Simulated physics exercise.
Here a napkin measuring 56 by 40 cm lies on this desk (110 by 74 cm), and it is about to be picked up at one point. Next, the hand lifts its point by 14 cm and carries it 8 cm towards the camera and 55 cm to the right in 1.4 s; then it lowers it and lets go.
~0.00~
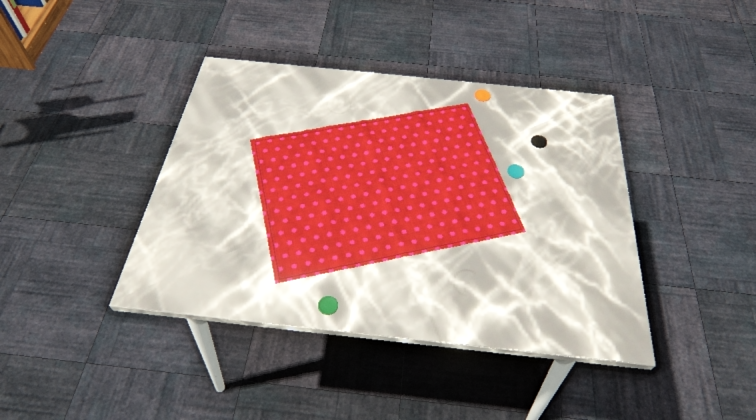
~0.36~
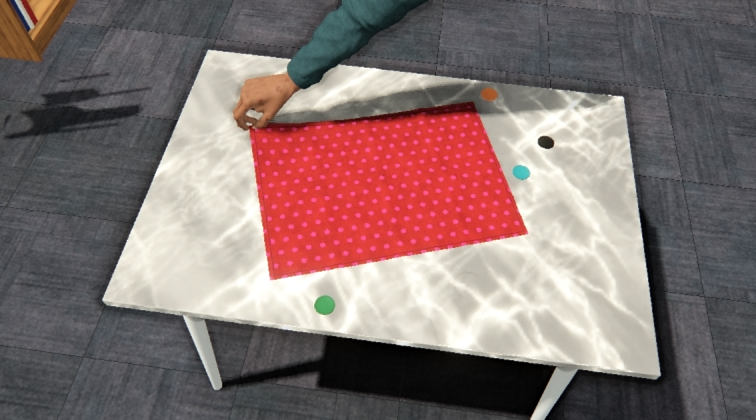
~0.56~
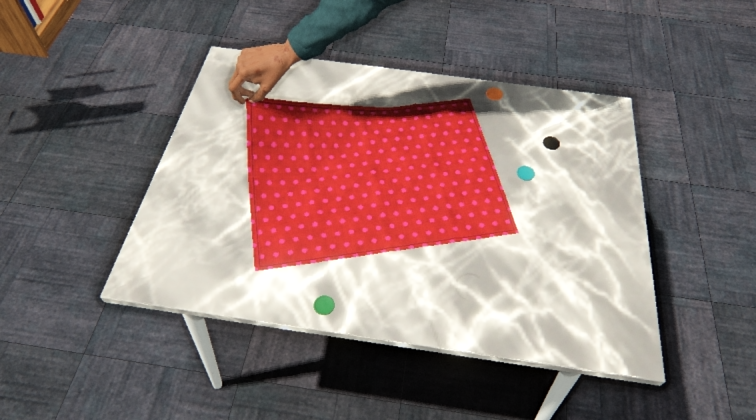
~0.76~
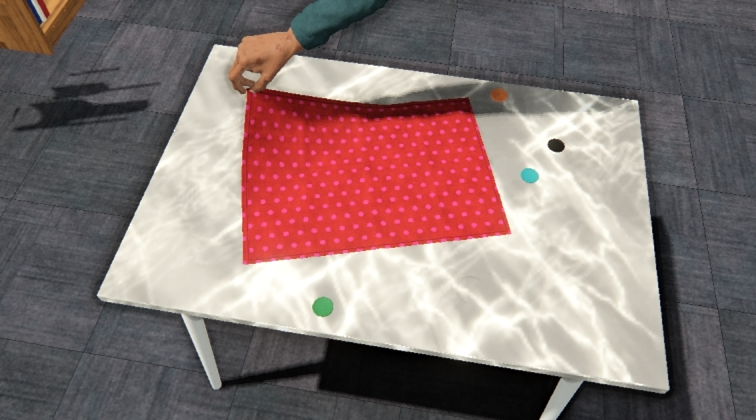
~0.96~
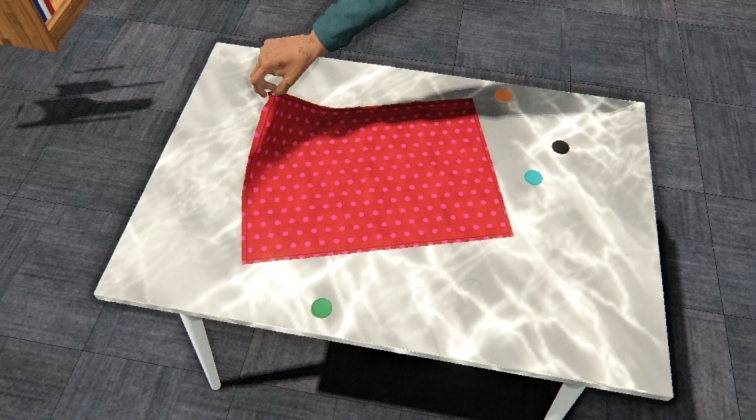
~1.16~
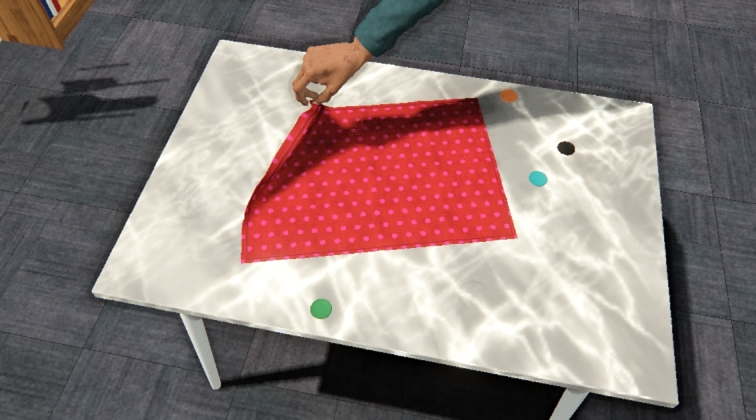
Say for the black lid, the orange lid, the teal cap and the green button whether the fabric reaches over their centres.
The black lid stays visible from above, the orange lid stays visible from above, the teal cap stays visible from above, the green button stays visible from above.
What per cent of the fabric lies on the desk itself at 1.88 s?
55 %.
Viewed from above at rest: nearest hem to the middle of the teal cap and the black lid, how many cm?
First: Approx. 8 cm; second: Approx. 17 cm.
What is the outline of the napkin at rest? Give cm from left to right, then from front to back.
Some 34 cm across and 60 cm deep.
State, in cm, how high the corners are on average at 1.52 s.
Roughly 4 centimetres up.
After 1.5 s, 70 % of it is down, spanning 46 by 55 cm, above no small thing.
After 1.9 s, 55 % of it is down, spanning 37 by 58 cm, above no small thing.
After 2.3 s, 55 % of it is down, spanning 35 by 59 cm, above no small thing.
After 2.6 s, 55 % of it is down, spanning 35 by 59 cm, above no small thing.
After 3.6 s, 60 % of it is down, spanning 35 by 59 cm, above no small thing.
